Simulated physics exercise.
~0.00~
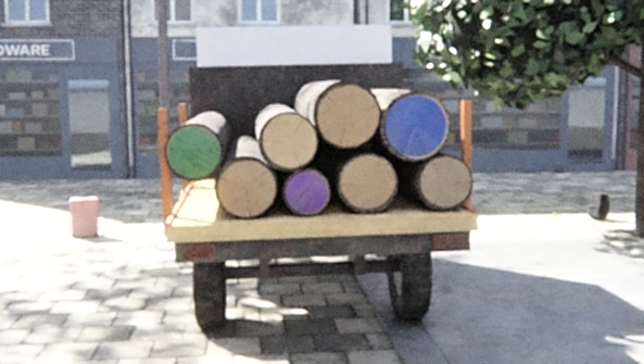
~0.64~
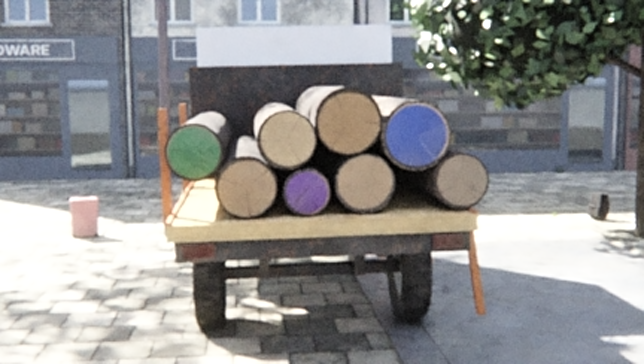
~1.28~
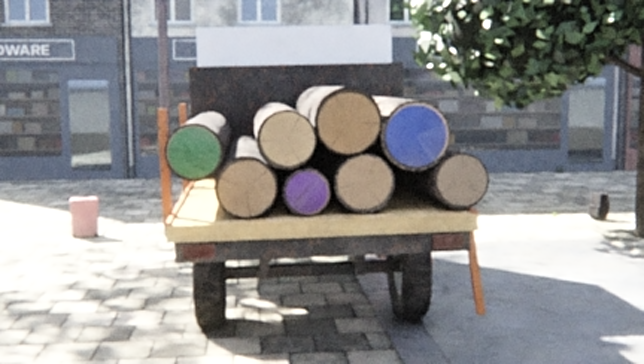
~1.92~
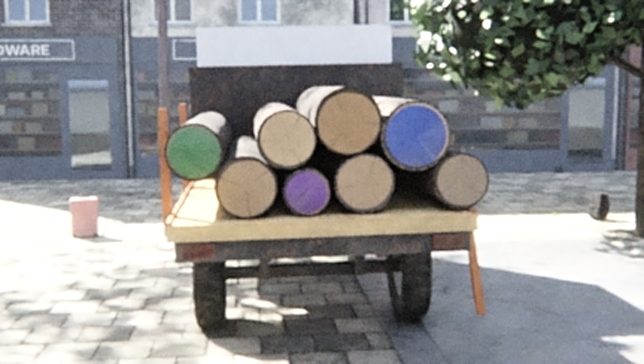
The orange posts on the right edge of a parked flatbed truck swung down, and the stacked logs, their ends green, blue, purple and plain wood, shifted only slightly before settling, with every one still on the deck.
